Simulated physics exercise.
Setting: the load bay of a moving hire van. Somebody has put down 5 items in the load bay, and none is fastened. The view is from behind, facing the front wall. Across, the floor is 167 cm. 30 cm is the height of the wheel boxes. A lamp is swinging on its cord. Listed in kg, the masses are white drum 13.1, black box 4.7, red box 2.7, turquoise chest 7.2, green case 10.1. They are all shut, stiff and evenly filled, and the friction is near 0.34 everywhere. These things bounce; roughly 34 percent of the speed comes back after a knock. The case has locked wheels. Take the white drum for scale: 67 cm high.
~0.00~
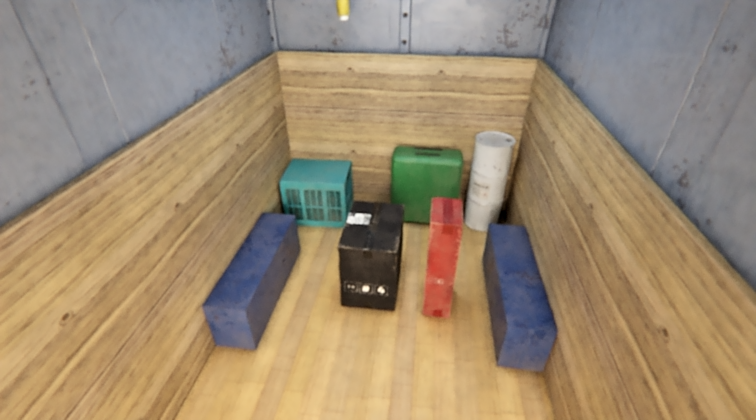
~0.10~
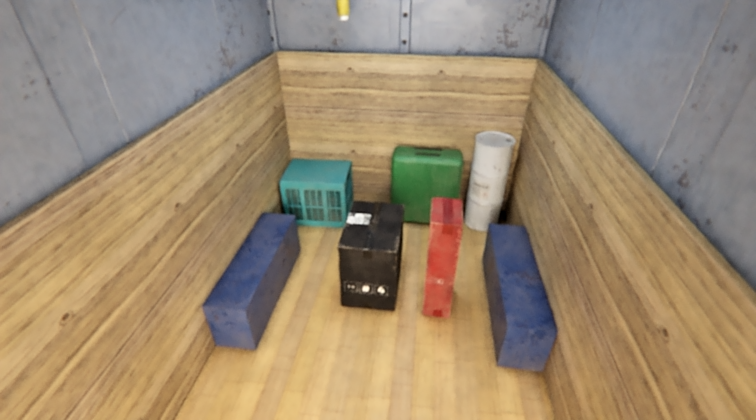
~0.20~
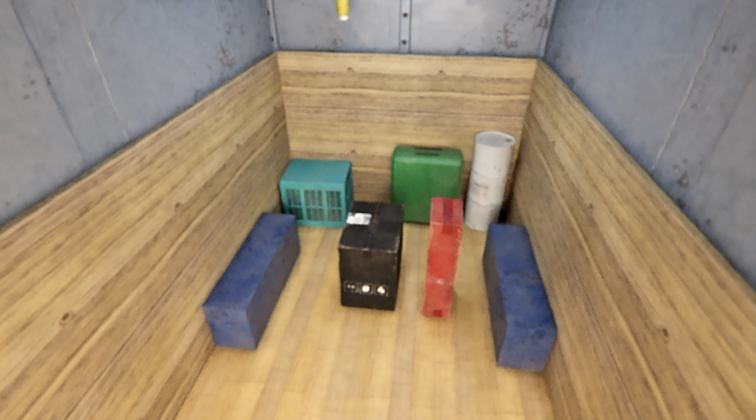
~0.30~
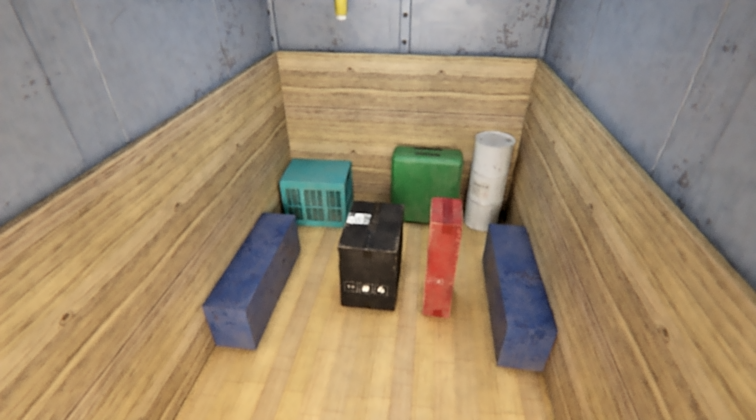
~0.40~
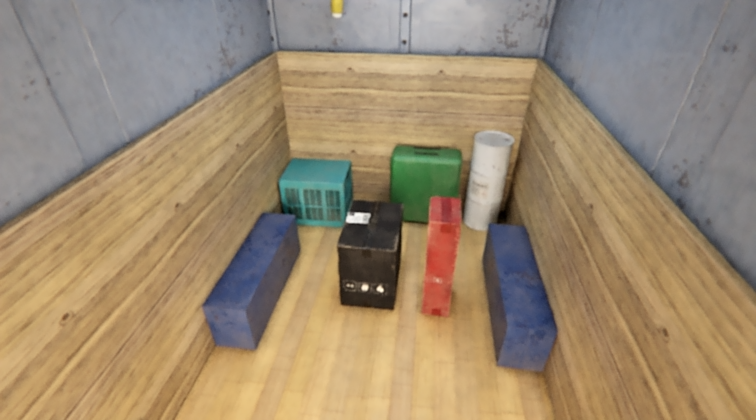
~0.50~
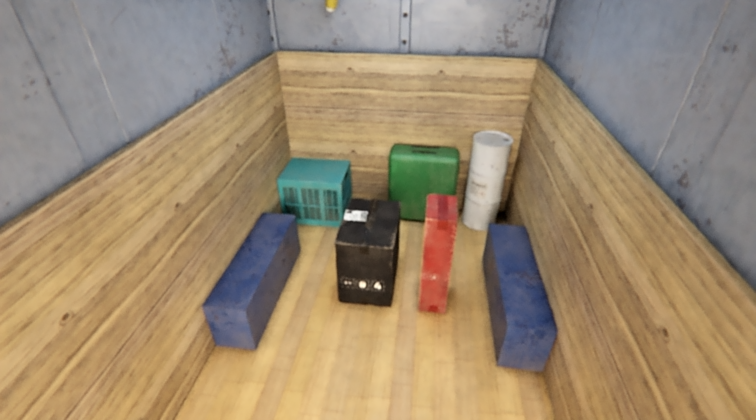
A yellow lamp hanging at the top edge swings slightly left inside a wood-lined van load bay, and then the red box and green case shift slightly left among a black box, turquoise chest, white drum and blue blocks.
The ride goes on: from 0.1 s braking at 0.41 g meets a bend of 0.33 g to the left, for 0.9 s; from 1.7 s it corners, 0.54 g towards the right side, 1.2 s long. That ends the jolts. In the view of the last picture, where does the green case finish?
It finishes near (442, 185).
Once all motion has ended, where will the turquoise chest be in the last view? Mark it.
Its middle comes to rest around (376, 196).
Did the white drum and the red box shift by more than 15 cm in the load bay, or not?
White drum: Remains in place. Red box: Is displaced.
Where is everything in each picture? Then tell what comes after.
In the first picture, no push; green case (425, 187); white drum (487, 183).
In the second picture, no push; red box (441, 260); turquoise chest (319, 193).
In the third picture, force 0.16 g forwards, 0.13 g left; white drum (487, 183); black box (373, 254).
In the fourth picture, force 0.33 g forwards, 0.26 g left; red box (441, 260); turquoise chest (319, 193).
In the fifth picture, force 0.41 g forwards, 0.33 g left; white drum (486, 182); black box (373, 253).
In the sixth picture, force 0.41 g forwards, 0.33 g left; green case (422, 184) moved 4 cm; red box (437, 256) moved 4 cm.
After 1.10 s, no push; green case moved 7 cm near (418, 183); red box moved 44 cm; black box moved 39 cm.
After 2.40 s, force 0.54 g right; green case moved 12 cm near (442, 185); red box 53° off upright; black box moved 30 cm.
In the end (3.5 s), not toppled but over 15 cm from the start, black box, red box and turquoise chest; the other 2 under 15 cm from the start. At the end, from the last picture's camera, green case near (442, 185).
